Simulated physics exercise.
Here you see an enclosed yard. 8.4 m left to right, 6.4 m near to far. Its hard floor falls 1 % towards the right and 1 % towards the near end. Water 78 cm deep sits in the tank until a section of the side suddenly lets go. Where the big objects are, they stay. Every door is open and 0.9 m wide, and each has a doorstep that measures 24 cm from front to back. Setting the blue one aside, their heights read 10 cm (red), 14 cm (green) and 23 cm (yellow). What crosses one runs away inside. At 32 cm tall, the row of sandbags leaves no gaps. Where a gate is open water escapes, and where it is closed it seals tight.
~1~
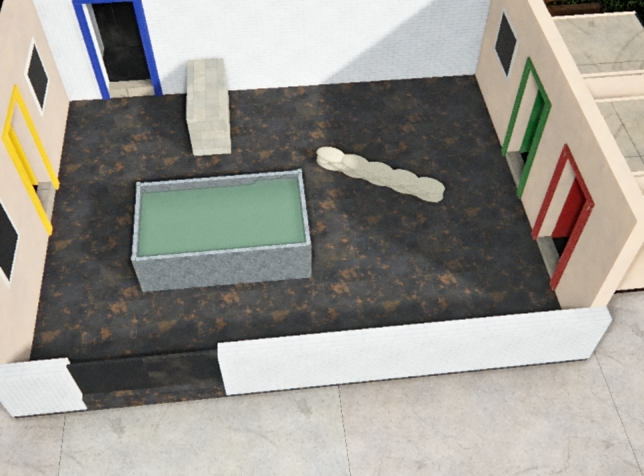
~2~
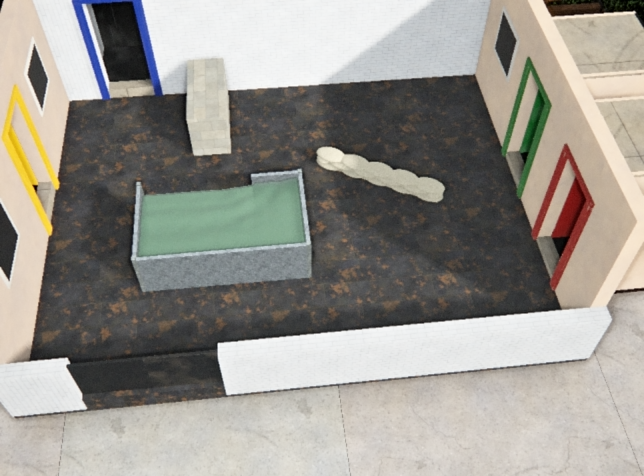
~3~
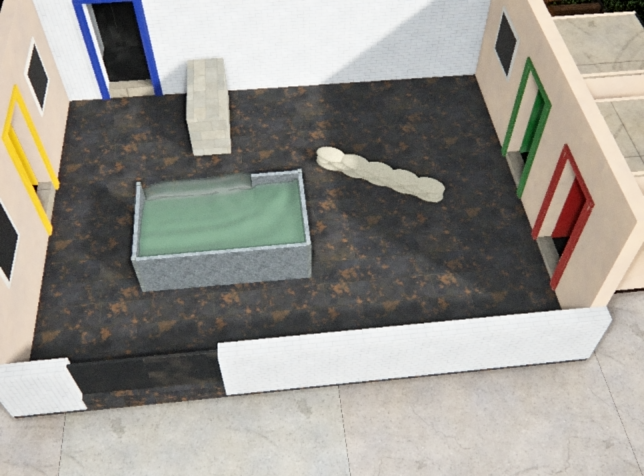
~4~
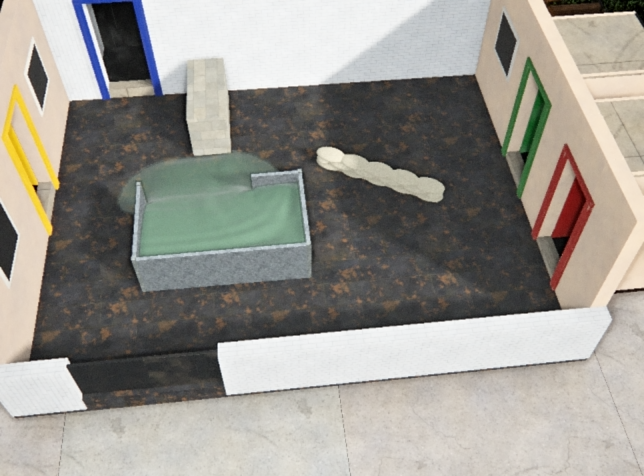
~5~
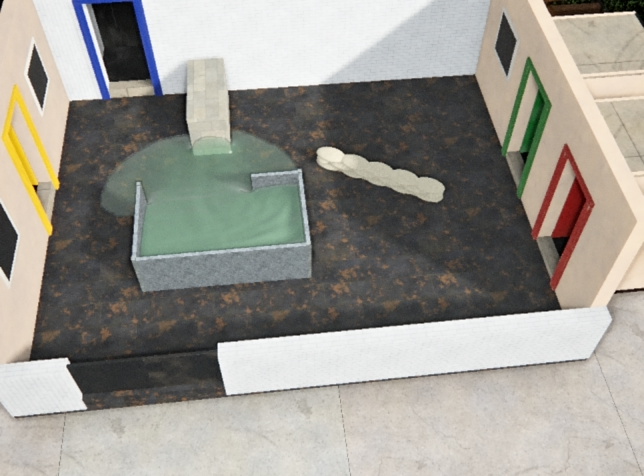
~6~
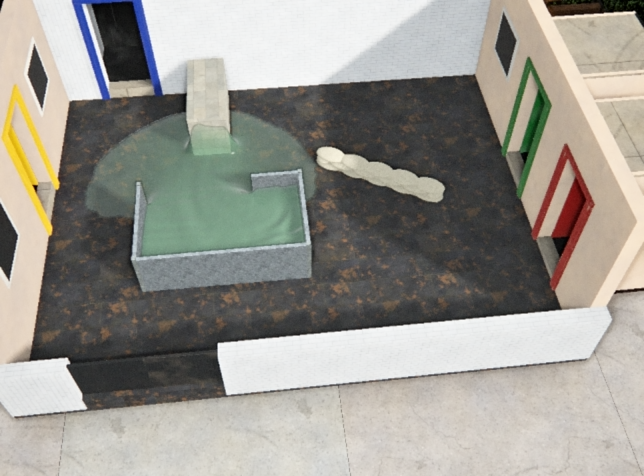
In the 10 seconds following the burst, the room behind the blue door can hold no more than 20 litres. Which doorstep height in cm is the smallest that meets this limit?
A height of roughly 27 cm.
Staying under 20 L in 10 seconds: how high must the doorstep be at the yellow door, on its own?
At the yellow door it takes roughly 8.5 centimetres.
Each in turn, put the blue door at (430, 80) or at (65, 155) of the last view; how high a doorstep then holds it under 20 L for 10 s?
Roughly 8.5 cm, then roughly 24 cm.
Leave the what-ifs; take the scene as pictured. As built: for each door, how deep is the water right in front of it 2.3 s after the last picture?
Centimetres: Blue = 28, red = 0, green = 0, yellow = 7.
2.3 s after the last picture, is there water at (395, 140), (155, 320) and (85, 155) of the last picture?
In turn: Flooded, not reached, under water.
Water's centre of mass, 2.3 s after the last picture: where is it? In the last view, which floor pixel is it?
Around (209, 162).
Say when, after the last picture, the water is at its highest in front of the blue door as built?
At about 1.0 s.
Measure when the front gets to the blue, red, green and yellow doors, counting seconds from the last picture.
Blue = 0.3 s, red = 3.8 s, green = 3.0 s, yellow = 0.5 s.
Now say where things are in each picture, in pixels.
The first frame shows still water, 78 cm deep, in the tank at (221, 216); the blue door at (122, 56) is dry.
In the second frame, the front is at a hidden place, 0.3 m from the gap on the far side; 0.5 m2 of floor is wet, 78 cm left at the back.
In the third frame, water pours out on the far side and has run 0.8 m, to (225, 178); about 14 cm deep outside, 76 cm at the back.
In the fourth frame, the gap is on the far side, the front 1.4 m out at (221, 155); the back of the tank holds 69 cm.
In the fifth frame, the front is at (233, 134), 2.0 m from the gap on the far side; 5.1 m2 of floor is wet, 68 cm left at the back.
In the sixth frame, water pours out on the far side and has run 2.6 m, to (181, 116); about 6 cm deep outside, 64 cm at the back; the blue door at (122, 56), 3.5 m from the gap, is still 1.0 m from the nearest water.
Then, 0.7 s after the last picture water covers 25 % of the floor, deepest (50 cm) near (206, 158); 31 cm at the blue door, 2 litres in over its 21 cm doorstep.
Then, 2.3 s after the last picture water covers 45 % of the floor, deepest (31 cm) near (473, 83); 28 cm at the blue door, 56 litres in over its 21 cm doorstep.
Then, 9.3 s after the last picture water covers 90 % of the floor, deepest (16 cm) near (555, 340); 4 cm at the blue door, 69 litres in over its 21 cm doorstep.
At the blue door as built, the water peaked near 33 cm, 1.1 s after the last picture.
Run again over the same 10 s with other heights there, 59 litres in over 22 cm, 9 litres over 30 cm. The limit of 20 litres is kept from about 27 cm up.
